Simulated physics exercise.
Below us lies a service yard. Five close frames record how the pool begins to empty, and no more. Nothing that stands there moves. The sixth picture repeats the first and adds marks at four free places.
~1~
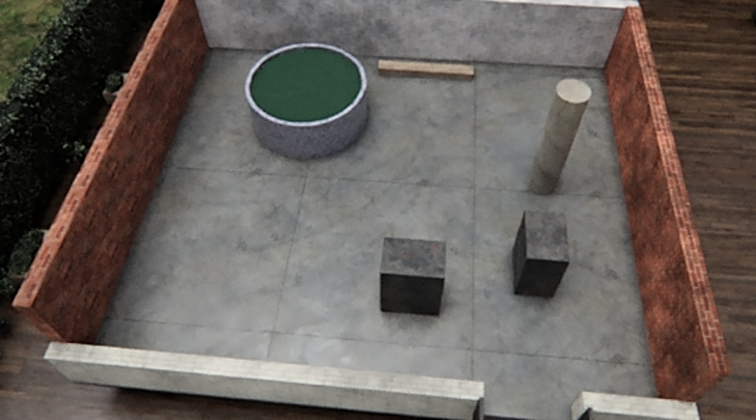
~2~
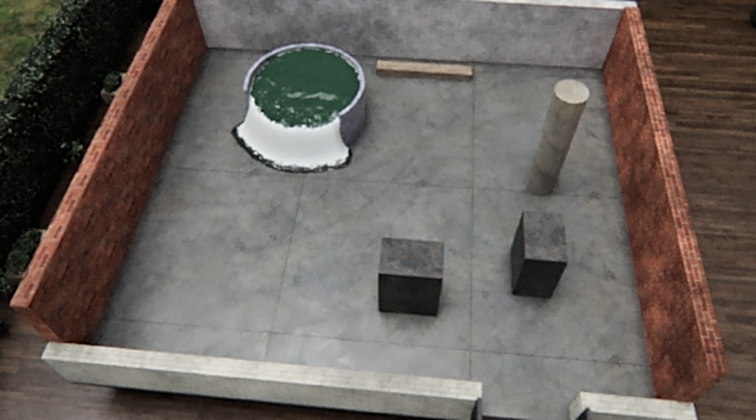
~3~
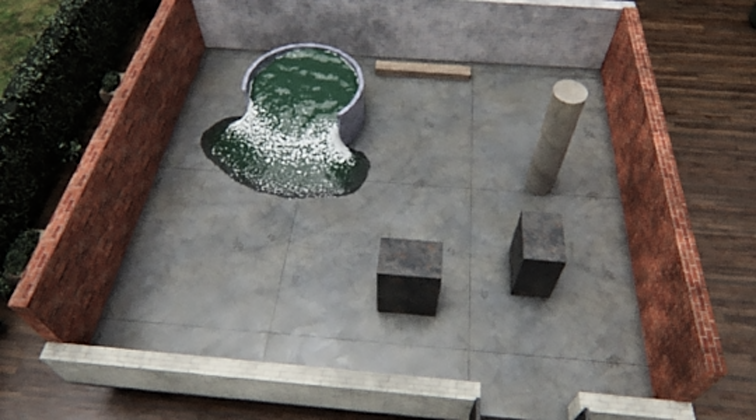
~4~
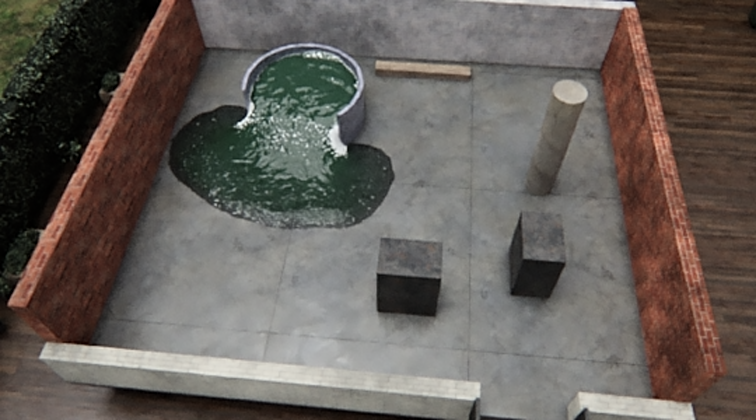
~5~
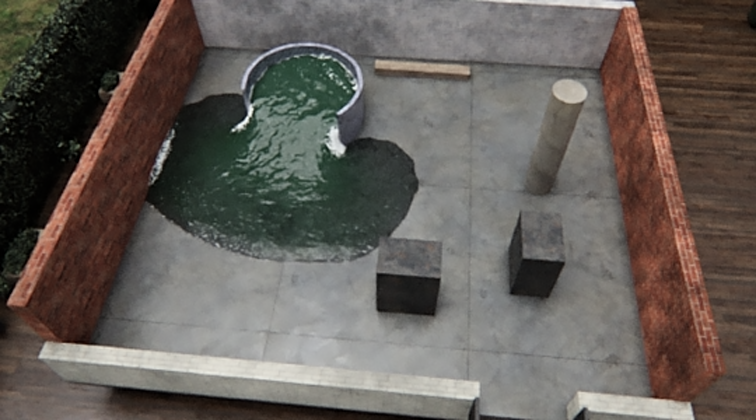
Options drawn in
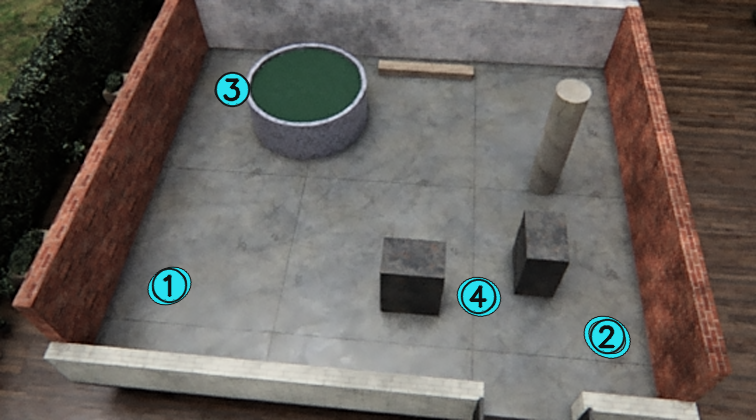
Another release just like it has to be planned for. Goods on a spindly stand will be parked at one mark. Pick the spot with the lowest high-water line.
It is 3.
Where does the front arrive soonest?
1 it is.
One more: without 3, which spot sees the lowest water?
4 it is.
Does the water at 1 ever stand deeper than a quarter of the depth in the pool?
Yes.
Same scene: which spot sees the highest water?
Spot 1.
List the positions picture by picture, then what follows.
The first picture shows pool full, its middle at (306, 86); open gate at (531, 391).
The second picture shows front seen at (238, 128), 2 % of the ground wet.
The third picture shows front seen at (210, 133), 6 % of the ground wet.
The fourth picture shows front seen at (180, 136), 12 % of the ground wet.
The fifth picture shows front seen at (370, 246), 21 % of the ground wet.
On the marked copy, 1 at (169, 285); 2 at (607, 336); 3 at (232, 89); 4 at (478, 296).
With 1, the water peaks at about 41 % of the depth that stood in the pool.
With 2, the water peaks at about 18 % of the depth that stood in the pool.
With 3, the water peaks at about 6 % of the depth that stood in the pool.
With 4, the water peaks at about 10 % of the depth that stood in the pool.
